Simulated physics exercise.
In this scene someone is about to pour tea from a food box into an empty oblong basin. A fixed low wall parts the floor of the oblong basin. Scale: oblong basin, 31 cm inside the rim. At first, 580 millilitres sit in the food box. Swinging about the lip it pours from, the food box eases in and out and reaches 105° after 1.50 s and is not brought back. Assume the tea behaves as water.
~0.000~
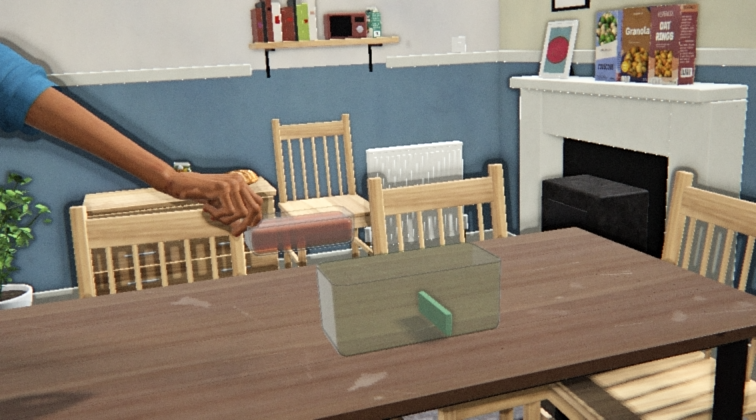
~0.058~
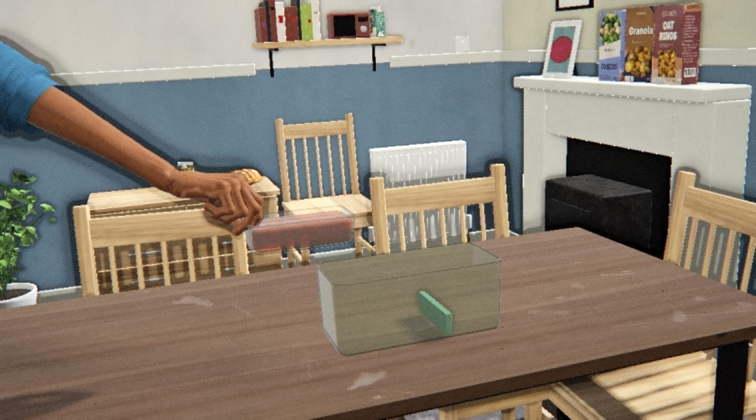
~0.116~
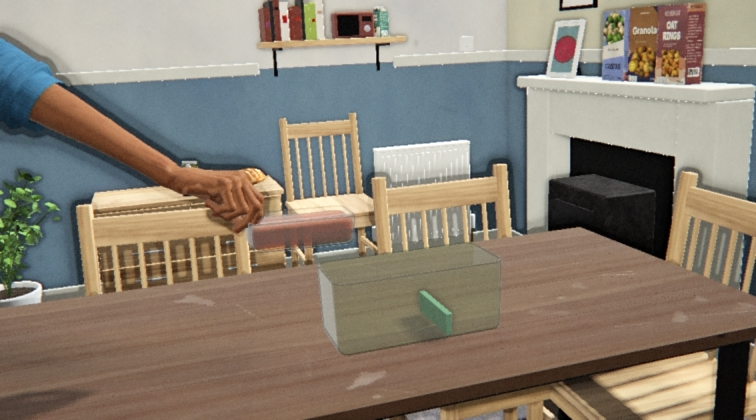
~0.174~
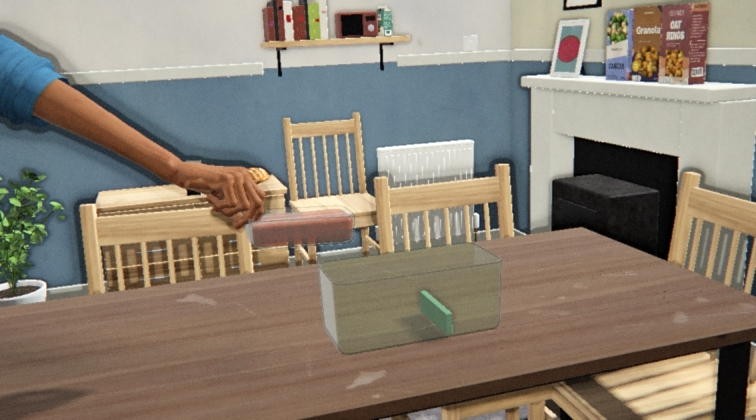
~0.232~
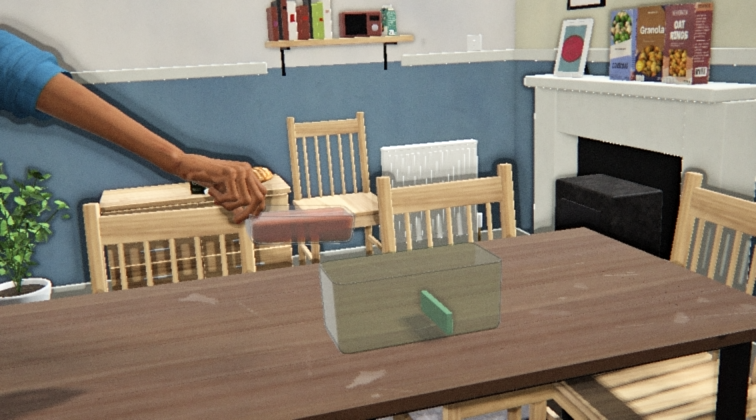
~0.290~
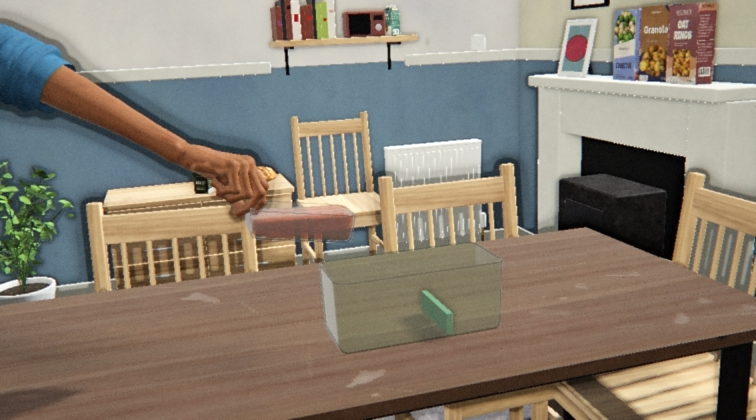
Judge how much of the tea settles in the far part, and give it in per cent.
Some 8 per cent settles in the far part.
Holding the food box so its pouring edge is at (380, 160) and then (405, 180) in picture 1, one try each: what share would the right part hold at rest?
I'd expect close to 65 per cent and then close to 55 per cent.
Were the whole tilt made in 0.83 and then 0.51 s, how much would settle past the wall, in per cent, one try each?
The first try gives 25 percent and the second 15 percent.
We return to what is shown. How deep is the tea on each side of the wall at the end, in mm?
I'd say close to 18 mm on the left, close to 4 mm on the right.
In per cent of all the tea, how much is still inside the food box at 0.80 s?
I'd put it near 22 percent.
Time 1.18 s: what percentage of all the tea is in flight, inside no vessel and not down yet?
Close to 5 per cent.
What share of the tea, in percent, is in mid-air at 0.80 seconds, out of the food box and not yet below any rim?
Near 46 per cent at that moment.
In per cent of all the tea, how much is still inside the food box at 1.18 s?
Remaining share: Approx. 4 %.
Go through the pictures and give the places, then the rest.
The first picture shows tilt 0°; pouring edge (348, 211); surface from (247, 227) to (346, 214); the oblong basin's rim runs from (324, 276) to (486, 251); the wall's top is at (434, 303).
The second picture shows tilt 0°; pouring edge (349, 211); surface from (247, 226) to (347, 214).
The third picture shows tilt 2°; pouring edge (349, 211); surface from (248, 225) to (347, 213).
The fourth picture shows tilt 3°; pouring edge (350, 211); surface from (249, 222) to (348, 212).
The fifth picture shows tilt 6°; pouring edge (350, 211); surface from (249, 219) to (348, 210).
The sixth picture shows tilt 9°; pouring edge (350, 211); surface from (249, 216) to (349, 208).
Then, 0.80 s in, the tilt is 58° and 21 per cent is still to pour, 31 is left of the wall and 1 right of it.
Then, 1.18 s in, the tilt is 94° and 4 per cent is still to pour, 79 is left of the wall and 5 right of it.
Then, 1.57 s in, the tilt is 105° and 0 per cent is still to pour, 85 is left of the wall and 7 right of it.
Then, 2.00 s in, the tilt is 105° and 0 per cent is still to pour, 84 is left of the wall and 8 right of it.
Finally, 84 per cent lies left of the wall, 8 right of it and 8 outside.
